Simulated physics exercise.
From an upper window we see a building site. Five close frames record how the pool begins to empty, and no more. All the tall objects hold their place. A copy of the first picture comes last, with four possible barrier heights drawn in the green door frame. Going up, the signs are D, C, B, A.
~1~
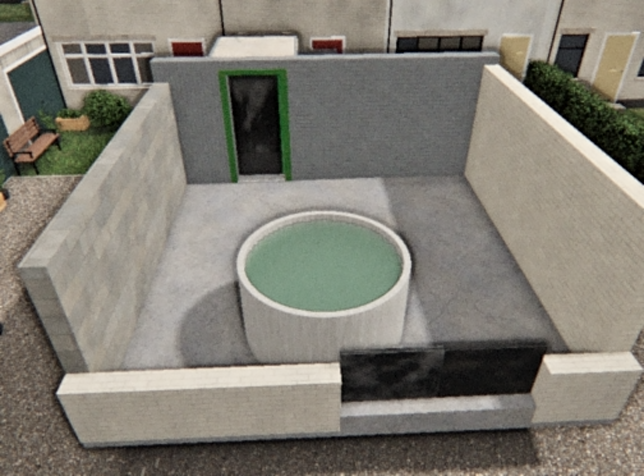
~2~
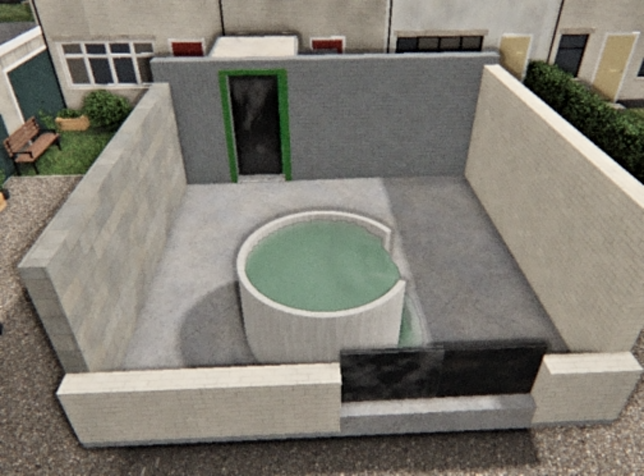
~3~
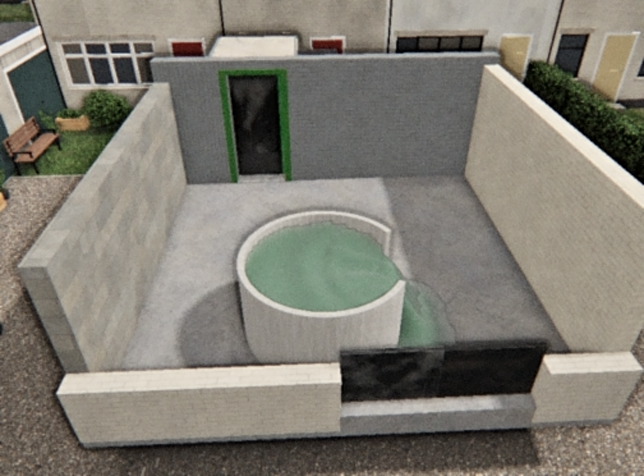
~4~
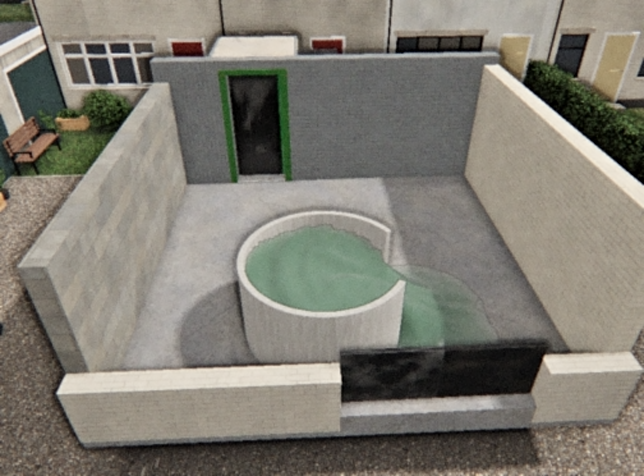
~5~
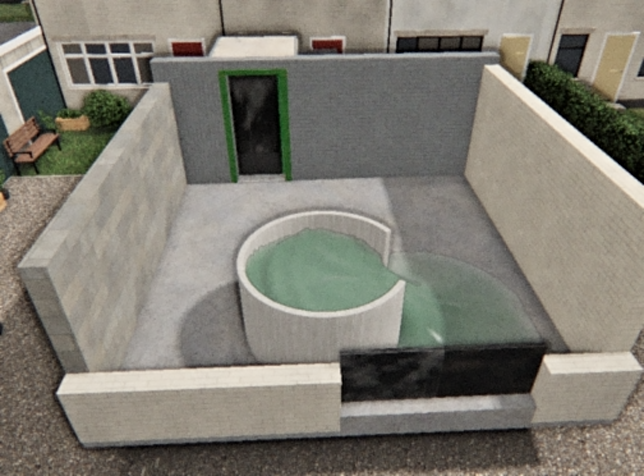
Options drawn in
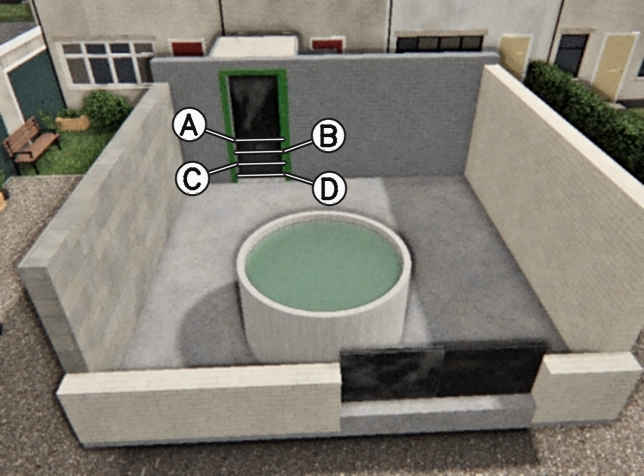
At a walled building site seen from above, a round pale pool of still green water stands on a grey floor. A section of its right side disappears, leaving a gap, and water pours through it. The water spreads rightward across the floor in a widening sheet behind the dark front gate.
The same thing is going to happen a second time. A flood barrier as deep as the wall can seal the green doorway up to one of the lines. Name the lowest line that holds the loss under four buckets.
The limit is D.
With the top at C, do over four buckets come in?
No.
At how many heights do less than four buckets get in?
All of the four.
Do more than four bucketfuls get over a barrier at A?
No.
In white, A at (258, 139); B at (259, 151); C at (260, 163); D at (261, 175); from the bottom up D, C, B, A.
With A, nothing gets over.
With B, nothing gets over.
With C, nothing gets over.
With D, a splash gets over, under a bucket.
